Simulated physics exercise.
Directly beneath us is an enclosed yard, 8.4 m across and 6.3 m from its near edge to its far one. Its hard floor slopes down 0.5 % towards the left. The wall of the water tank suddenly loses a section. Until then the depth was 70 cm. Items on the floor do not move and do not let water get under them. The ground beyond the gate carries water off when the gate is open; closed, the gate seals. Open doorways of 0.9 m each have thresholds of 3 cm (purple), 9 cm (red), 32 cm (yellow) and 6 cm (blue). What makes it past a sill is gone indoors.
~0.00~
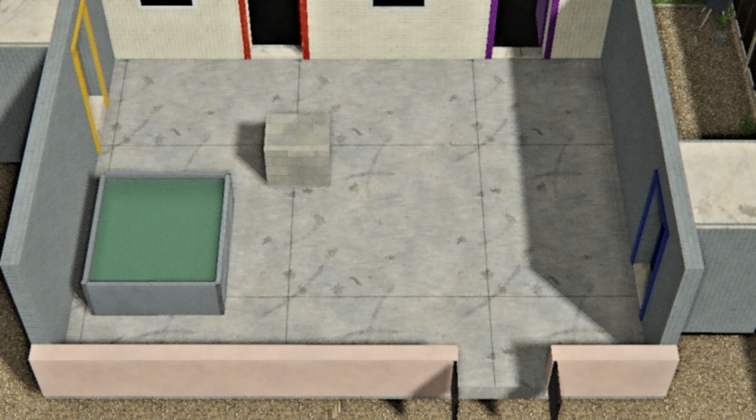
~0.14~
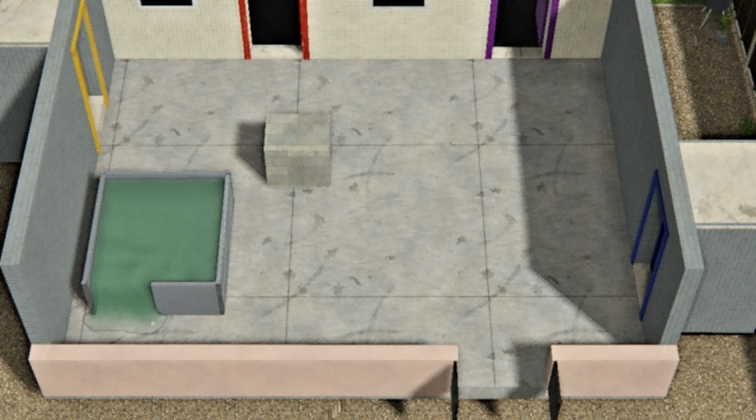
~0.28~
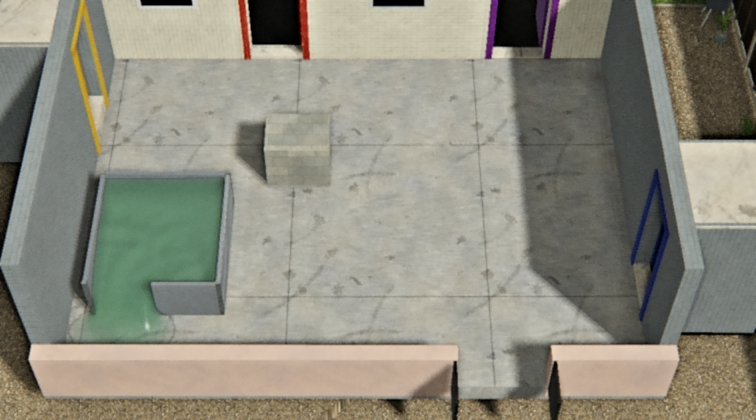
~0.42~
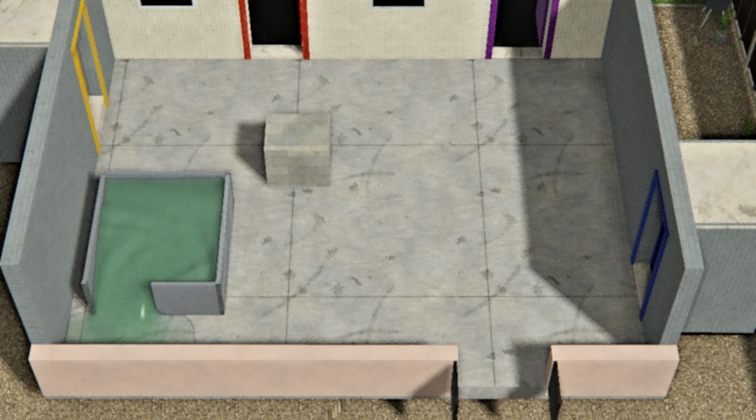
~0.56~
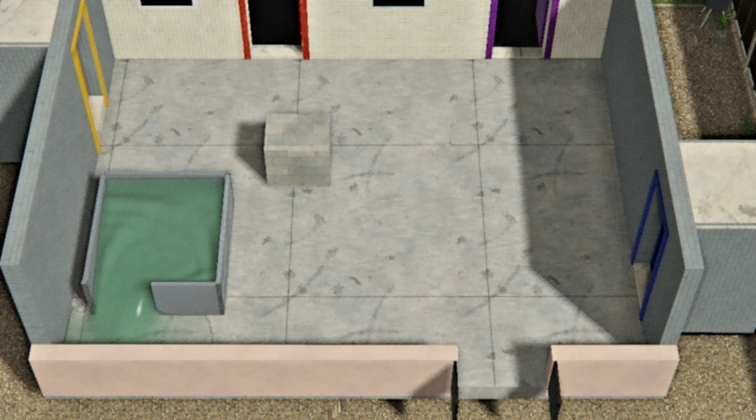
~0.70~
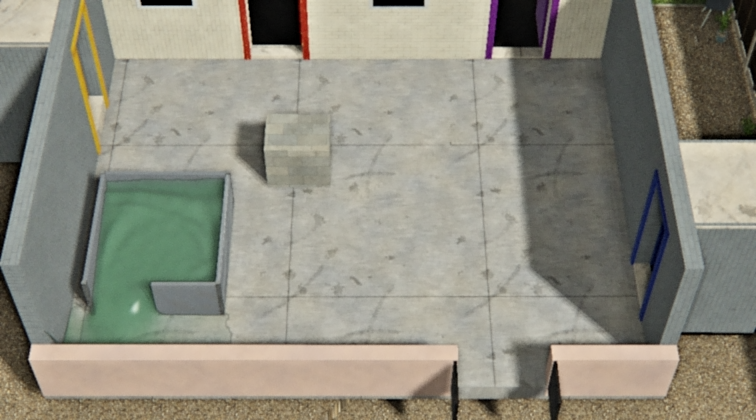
Green water pours through a gap in the tank's front wall and spreads across the yard floor.
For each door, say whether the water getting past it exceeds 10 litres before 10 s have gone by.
As I see it, at the purple door the limit will be broken; at the red door the limit will hold; at the yellow door the limit will hold; at the blue door the limit will be broken.
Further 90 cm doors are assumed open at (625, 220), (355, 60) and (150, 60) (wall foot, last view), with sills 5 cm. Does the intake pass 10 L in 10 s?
Taking them in order, the first gets enough, the second too little and the third enough.
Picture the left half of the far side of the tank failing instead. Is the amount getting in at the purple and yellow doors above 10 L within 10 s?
At purple the amount is higher than the mark, while at yellow it is beneath the mark.
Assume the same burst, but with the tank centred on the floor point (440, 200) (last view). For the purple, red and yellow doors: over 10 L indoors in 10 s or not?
Lab note: Vs limit, purple door limit held; red door limit held; yellow door limit held.
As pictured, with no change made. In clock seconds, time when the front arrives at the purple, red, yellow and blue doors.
Door times: Purple 7.0 s / red 3.8 s / yellow 2.2 s / blue 3.8 s.
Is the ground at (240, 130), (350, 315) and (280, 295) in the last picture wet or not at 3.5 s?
First spot bone dry, second soaked, third soaked.
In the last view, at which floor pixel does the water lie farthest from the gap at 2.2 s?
(451, 372).
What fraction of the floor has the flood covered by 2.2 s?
About 20 per cent.
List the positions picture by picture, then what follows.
In the first frame, the water tank at (159, 229) is whole and still, 70 cm deep.
In the second frame, the front is at (87, 316), 0.6 m from the gap at (125, 303); 0.2 m2 of floor is under water; 70 cm left at the back of the water tank.
In the third frame, water pours out at (125, 304) and has run 0.8 m, to a hidden place; typically 10 cm deep outside, 70 cm at the water tank's back.
In the fourth frame, water pours out at (125, 305) and has run 1.2 m, to a hidden place; typically 10 cm deep outside, 70 cm at the water tank's back.
In the fifth frame, water pours out at (125, 304) and has run 1.5 m, to a hidden place; typically 12 cm deep outside, 66 cm at the water tank's back.
In the sixth frame, the front is at a hidden place, 1.8 m from the gap at (125, 304); 2.0 m2 of floor is under water; 60 cm left at the back of the water tank.
After 1.4 s water covers 10 % of the floor and is deepest (62 cm) near (61, 372); purple door not reached, red door not reached, yellow door not reached, blue door not reached.
After 2.2 s water covers 20 % of the floor and is deepest (48 cm) near (61, 372); purple door not reached, red door not reached, yellow door 3 cm at the sill, 0 L in, blue door not reached.
After 3.5 s water covers 50 % of the floor and is deepest (32 cm) near (61, 372); purple door not reached, red door not reached, yellow door 5 cm at the sill, 0 L in, blue door not reached.
After 6.0 s water covers 80 % of the floor and is deepest (20 cm) near (61, 372); purple door not reached, red door 4 cm at the sill, 0 L in, yellow door 3 cm at the sill, 0 L in, blue door 11 cm at the sill, 53 L in.
After 10.0 s water covers 95 % of the floor and is deepest (12 cm) near (61, 372); purple door 8 cm at the sill, 31 L in, red door 3 cm at the sill, 0 L in, yellow door 2 cm at the sill, 0 L in, blue door 6 cm at the sill, 74 L in.
